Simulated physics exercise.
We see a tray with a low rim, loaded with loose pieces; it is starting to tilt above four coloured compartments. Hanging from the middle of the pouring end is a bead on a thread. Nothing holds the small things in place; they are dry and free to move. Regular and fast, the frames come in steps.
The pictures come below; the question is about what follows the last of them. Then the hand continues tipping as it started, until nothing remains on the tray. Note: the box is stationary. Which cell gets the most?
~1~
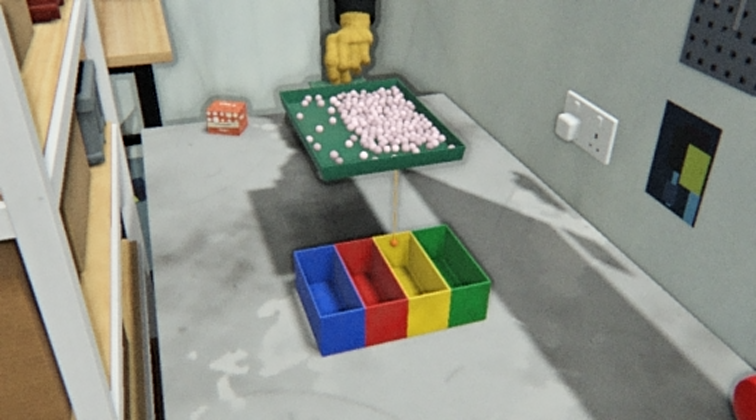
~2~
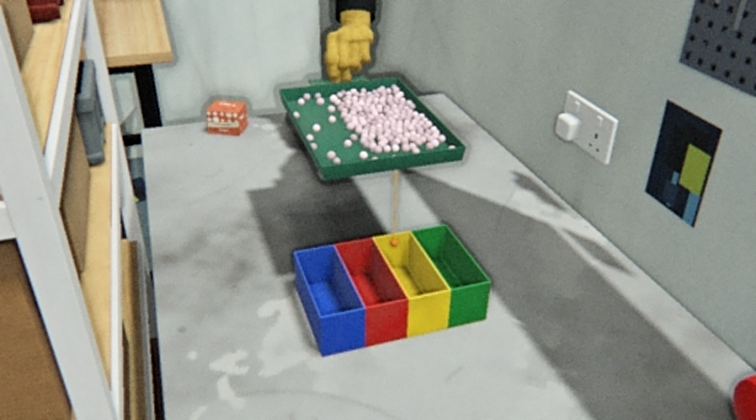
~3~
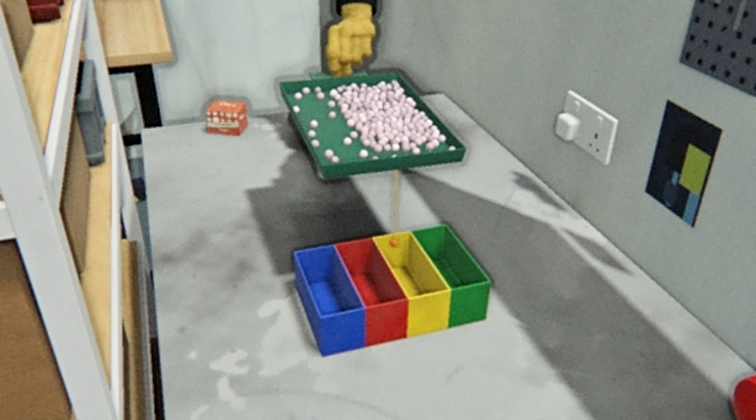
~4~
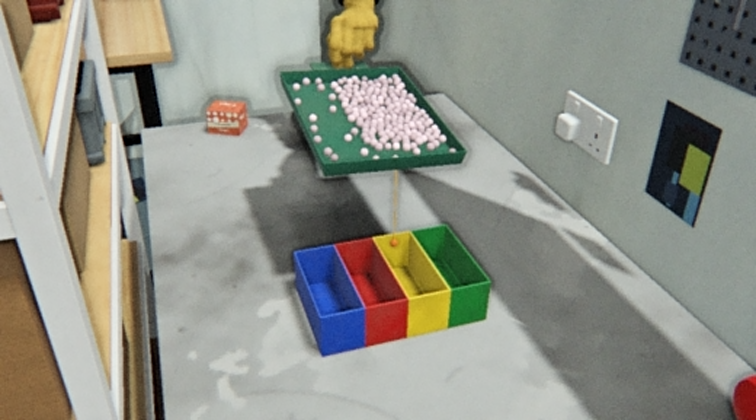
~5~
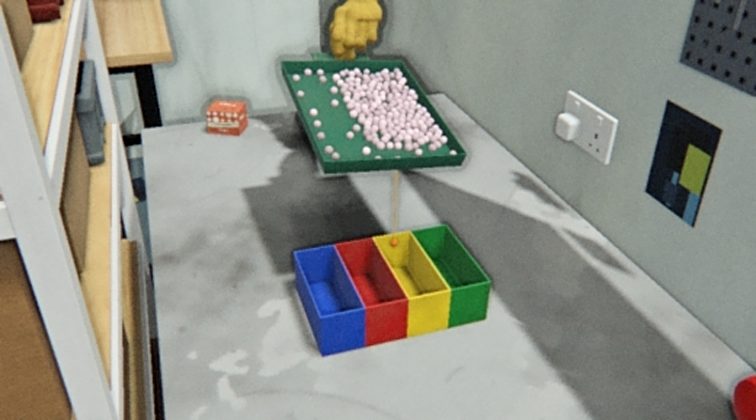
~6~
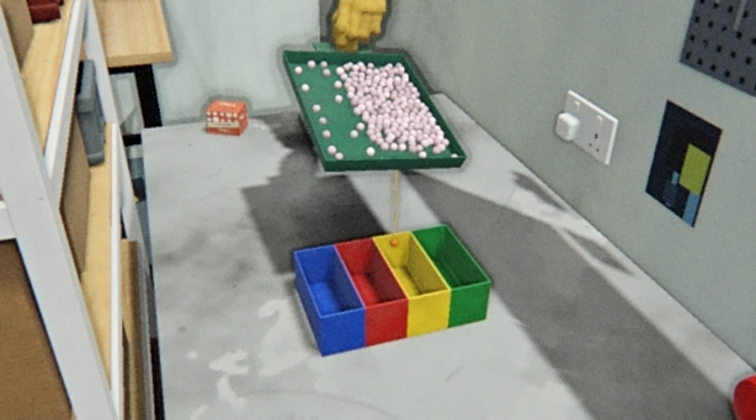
The green cell gets the most.
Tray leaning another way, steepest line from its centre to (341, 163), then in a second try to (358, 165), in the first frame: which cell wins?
The blue cell, then the cell in blue.
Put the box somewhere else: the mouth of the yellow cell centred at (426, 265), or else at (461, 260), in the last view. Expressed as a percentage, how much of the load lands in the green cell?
80 %, then 20 %.
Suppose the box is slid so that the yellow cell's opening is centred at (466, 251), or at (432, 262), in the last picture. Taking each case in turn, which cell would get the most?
Try 1 - the yellow cell; try 2 - green.
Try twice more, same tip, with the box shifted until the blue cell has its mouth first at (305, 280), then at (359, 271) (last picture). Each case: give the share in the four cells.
Estimates in order: 10 percent, 100 percent.
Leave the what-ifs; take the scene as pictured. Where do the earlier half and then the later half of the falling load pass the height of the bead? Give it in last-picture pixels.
The leading part at (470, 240), the rest of it at (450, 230).
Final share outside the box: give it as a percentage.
Near 40 in a hundred.
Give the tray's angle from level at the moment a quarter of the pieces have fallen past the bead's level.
Around 80 degrees of turn.
Soon, tray tipped steeply; nearly all on the tray; a stray few in the green cell; a stray few falling or outside the box.
A while on, tray tipped right over; about a quarter on the tray; about a third in the green cell; a stray few in the yellow cell; about half falling or outside the box.
Towards the end, tray tipped past a quarter turn; about half in the green cell; a stray few in the yellow cell; about half falling or outside the box.
Finally, tray tipped past a quarter turn; about half in the green cell; a stray few in the yellow cell; none in the blue cell; none in the red cell; about half outside the box.
